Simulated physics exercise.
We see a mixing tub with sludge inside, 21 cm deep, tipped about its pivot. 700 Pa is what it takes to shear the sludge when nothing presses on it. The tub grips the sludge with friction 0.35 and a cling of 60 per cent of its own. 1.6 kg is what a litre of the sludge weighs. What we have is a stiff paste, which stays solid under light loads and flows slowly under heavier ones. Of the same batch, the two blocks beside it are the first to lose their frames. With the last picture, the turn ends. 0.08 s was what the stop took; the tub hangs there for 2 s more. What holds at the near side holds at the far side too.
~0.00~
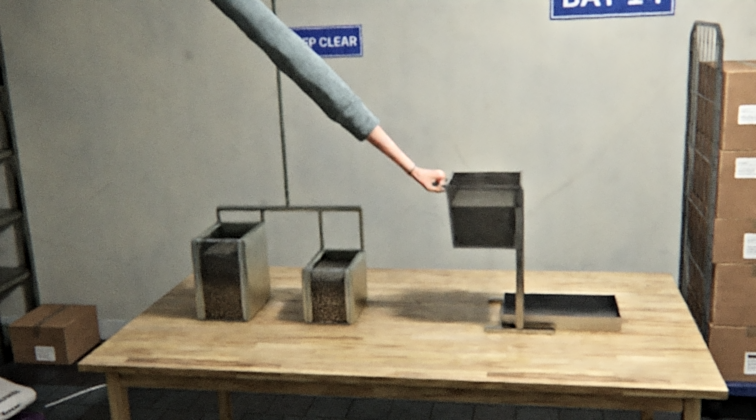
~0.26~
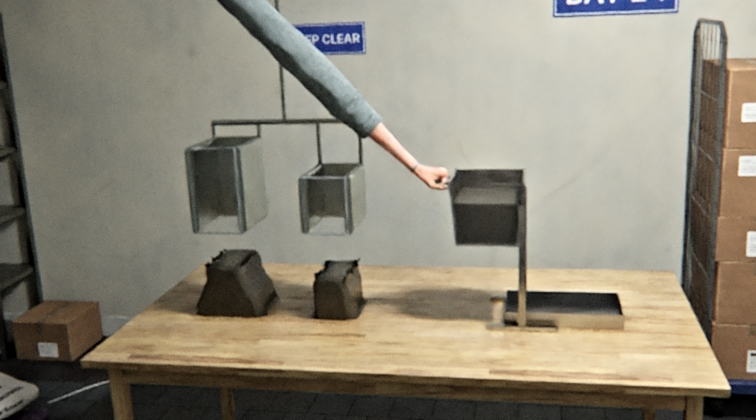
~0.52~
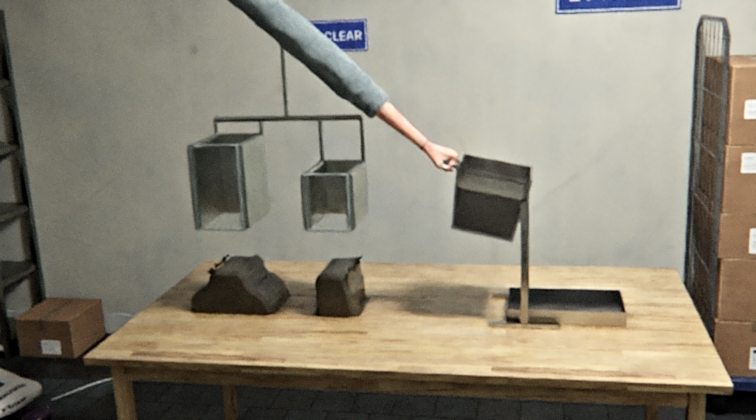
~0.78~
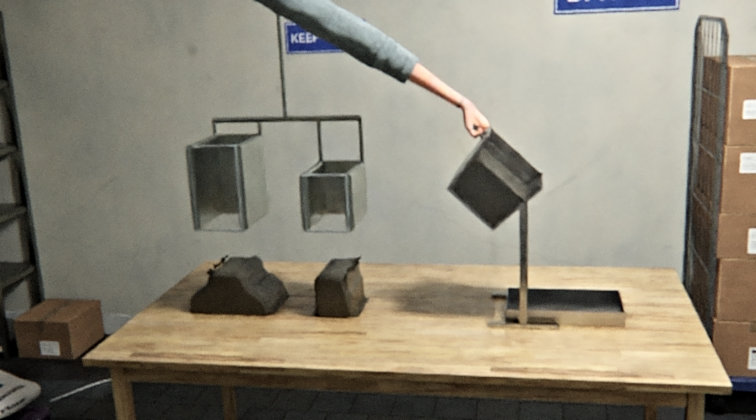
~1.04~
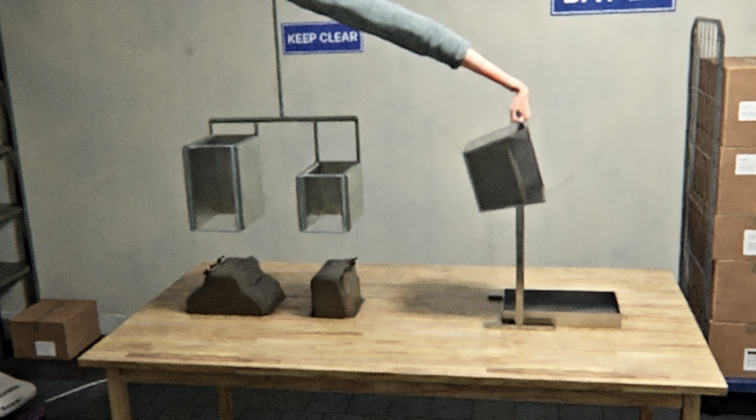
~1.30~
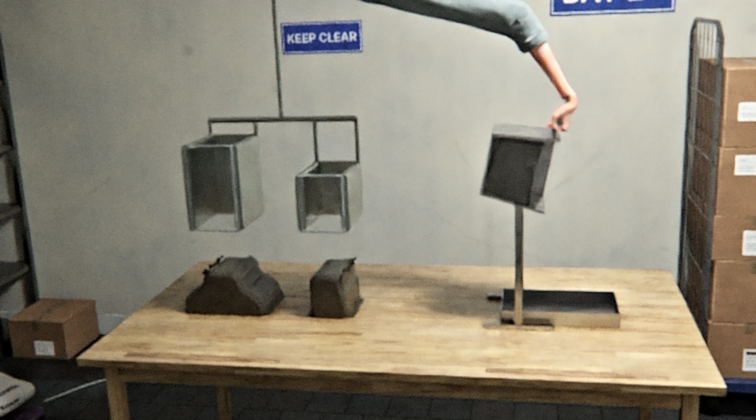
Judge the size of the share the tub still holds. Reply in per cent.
Some 0 per cent.
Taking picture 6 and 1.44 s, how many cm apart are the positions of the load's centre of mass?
Around 6 centimetres.
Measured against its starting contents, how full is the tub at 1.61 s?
Close to 45 in a hundred.
After 1.44 s, the tub is at 101 degrees and holds 94 %.
After 1.61 s, the tub is at 101 degrees and holds 45 %.
After 1.78 s, the tub is at 101 degrees and holds 23 %.
After 1.95 s, the tub is at 101 degrees and holds 0 %.
After 3.30 s, at the end, the tub is at 101 degrees and holds 0 %.
